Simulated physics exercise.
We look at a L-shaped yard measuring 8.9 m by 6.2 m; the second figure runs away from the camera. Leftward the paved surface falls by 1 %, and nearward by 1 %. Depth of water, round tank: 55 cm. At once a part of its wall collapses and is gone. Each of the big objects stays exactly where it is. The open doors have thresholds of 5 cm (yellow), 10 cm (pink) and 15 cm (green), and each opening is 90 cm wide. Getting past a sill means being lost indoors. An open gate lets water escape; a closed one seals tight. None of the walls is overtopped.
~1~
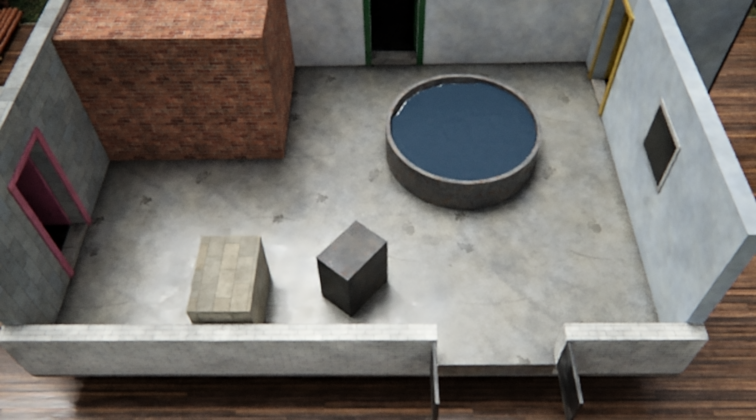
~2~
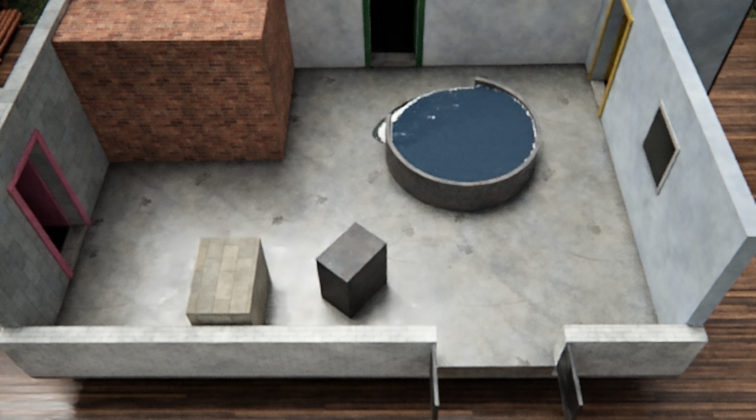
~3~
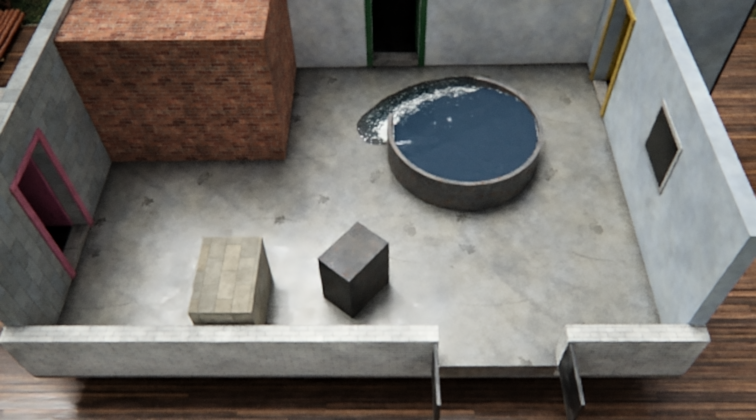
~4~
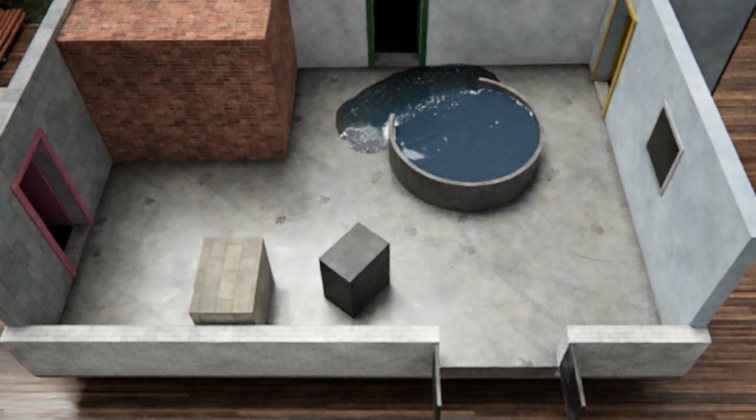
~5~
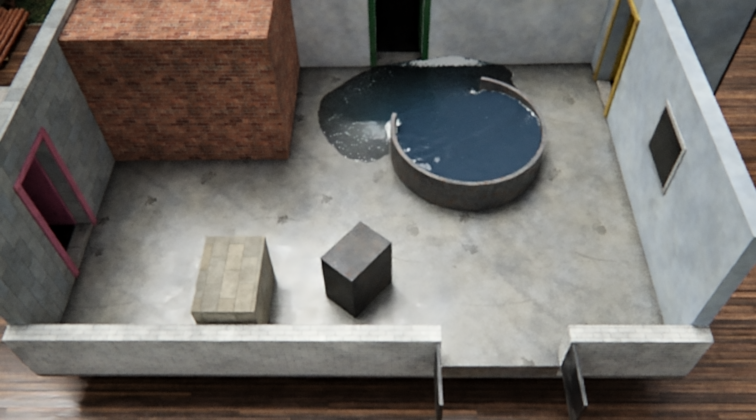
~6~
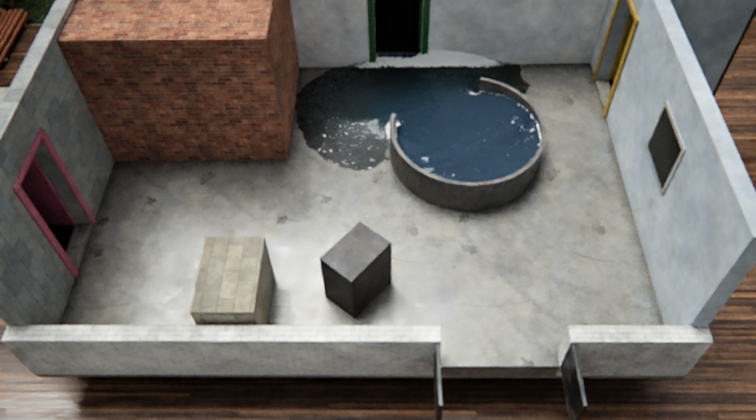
The video shows a walled yard with a brick block, two smaller blocks and a round tank of water; part of the tank's back-left wall disappears, and water pours out, spreading across the floor leftward and toward the back wall.
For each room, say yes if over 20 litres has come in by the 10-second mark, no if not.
Behind the yellow door yes; behind the pink door no; behind the green door yes.
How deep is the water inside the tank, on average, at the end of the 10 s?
The mean depth is some 6 cm.
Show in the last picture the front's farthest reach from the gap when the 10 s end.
I'd mark it close to (51, 352).
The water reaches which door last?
That would be the pink one.
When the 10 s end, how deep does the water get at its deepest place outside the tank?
About 10 cm at most.
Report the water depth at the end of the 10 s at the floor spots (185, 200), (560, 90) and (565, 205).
Around 1 cm, 4 cm and 3 cm, in the order given.
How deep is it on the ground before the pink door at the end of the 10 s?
Some 8.0 centimetres of depth.
A moment later water covers 15 % of the floor and is deepest (44 cm) near (306, 70); yellow door not reached, pink door not reached, green door 32 cm at the sill, 27 L in.
Soon after water covers 20 % of the floor and is deepest (48 cm) near (306, 70); yellow door 4 cm at the sill, 0 L in, pink door not reached, green door 30 cm at the sill, 108 L in.
Next water covers 45 % of the floor and is deepest (29 cm) near (306, 76); yellow door 11 cm at the sill, 19 L in, pink door not reached, green door 20 cm at the sill, 173 L in.
Later on water covers 80 % of the floor and is deepest (21 cm) near (286, 351); yellow door 7 cm at the sill, 45 L in, pink door 4 cm at the sill, 0 L in, green door 11 cm at the sill, 185 L in.
At the end water covers 90 % of the floor and is deepest (10 cm) near (274, 351); yellow door 4 cm at the sill, 54 L in, pink door 8 cm at the sill, 0 L in, green door 5 cm at the sill, 185 L in.
